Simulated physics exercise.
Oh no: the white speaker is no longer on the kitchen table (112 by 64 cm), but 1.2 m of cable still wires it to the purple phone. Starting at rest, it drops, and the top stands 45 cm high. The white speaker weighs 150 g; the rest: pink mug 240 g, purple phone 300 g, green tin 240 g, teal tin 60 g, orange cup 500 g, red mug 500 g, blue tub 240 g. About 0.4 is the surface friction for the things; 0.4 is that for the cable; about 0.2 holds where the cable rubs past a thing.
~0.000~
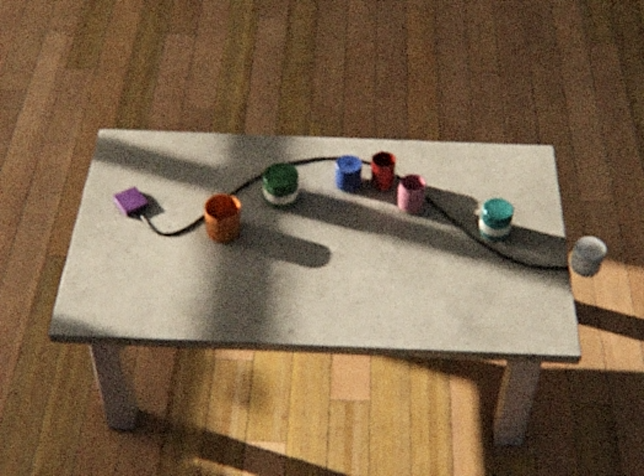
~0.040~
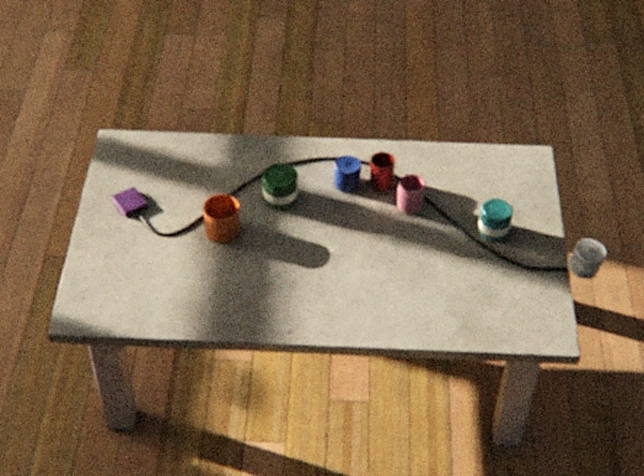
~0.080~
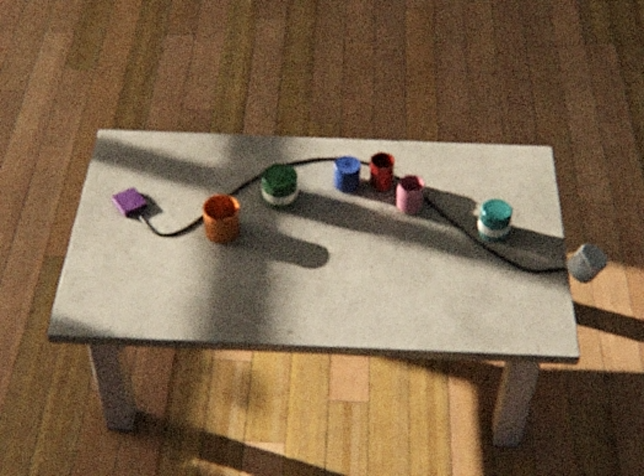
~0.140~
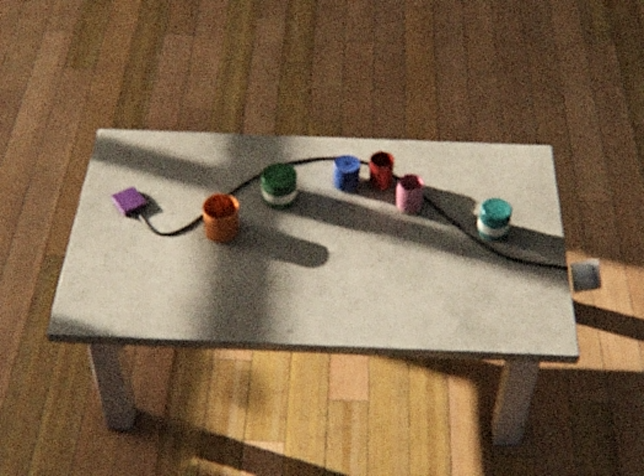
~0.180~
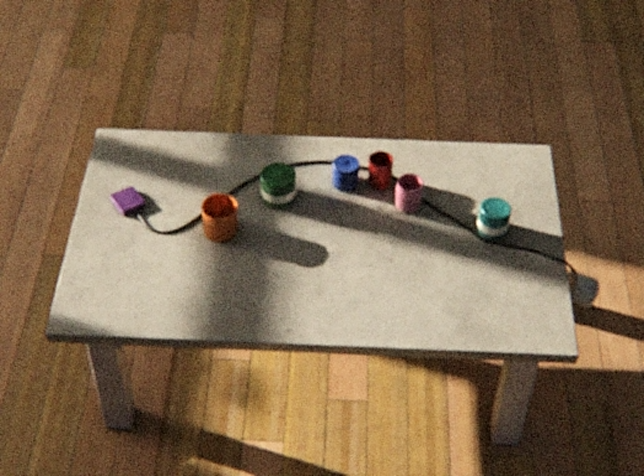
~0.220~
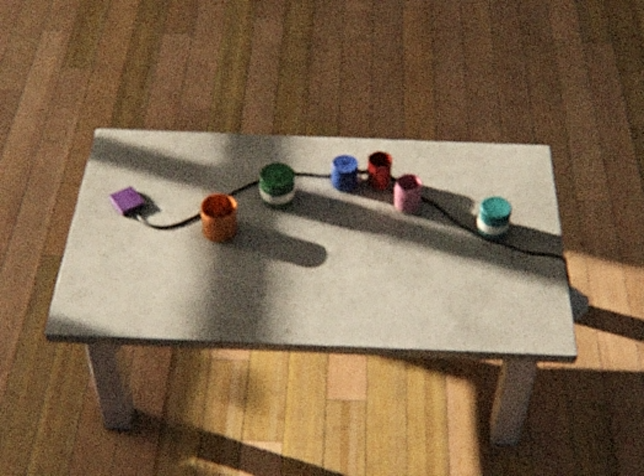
The clip opens on colorful containers on a pale table, with a dark cable winding from a small purple object to a white one just past the right edge. The white object tips over and drops, slipping mostly behind the tabletop's edge, while the cable slides and its curves flatten.
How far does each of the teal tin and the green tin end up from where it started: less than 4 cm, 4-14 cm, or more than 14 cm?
One by one: The teal tin will make a medium move; the green tin will make a small move.
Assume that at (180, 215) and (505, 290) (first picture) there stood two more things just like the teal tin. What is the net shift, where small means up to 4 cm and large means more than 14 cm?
Shift 1: Medium. Shift 2: Minor.
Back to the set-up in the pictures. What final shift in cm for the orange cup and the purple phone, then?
Approx. final shift - orange cup: 0 cm; purple phone: 2 cm.
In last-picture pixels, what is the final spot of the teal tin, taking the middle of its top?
It comes to rest close to (513, 182).
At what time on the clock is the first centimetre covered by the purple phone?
The purple phone gets there at 0.36 seconds.
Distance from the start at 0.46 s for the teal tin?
The teal tin is around 6 cm from where it began.
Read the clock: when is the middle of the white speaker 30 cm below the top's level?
On the clock: Not at all.
After 0.5 s, the cable's tail end at (143, 208); teal tin 5 cm off its start, white speaker over the edge, purple phone 1 cm off its start.
After 0.7 s, the cable's tail end at (147, 207); teal tin 7 cm off its start, white speaker over the edge, purple phone 2 cm off its start.
After 1.0 s, the cable's tail end at (149, 205); teal tin 9 cm off its start at (512, 185), white speaker over the edge, purple phone 2 cm off its start at (135, 197).
After 1.2 s, the cable's tail end at (151, 204); teal tin 10 cm off its start, white speaker over the edge, purple phone 2 cm off its start.
After 2.4 s, the cable's tail end at (151, 204); teal tin 10 cm off its start at (513, 182), green tin 0 cm off its start at (277, 174), white speaker over the edge, purple phone 2 cm off its start at (136, 196).
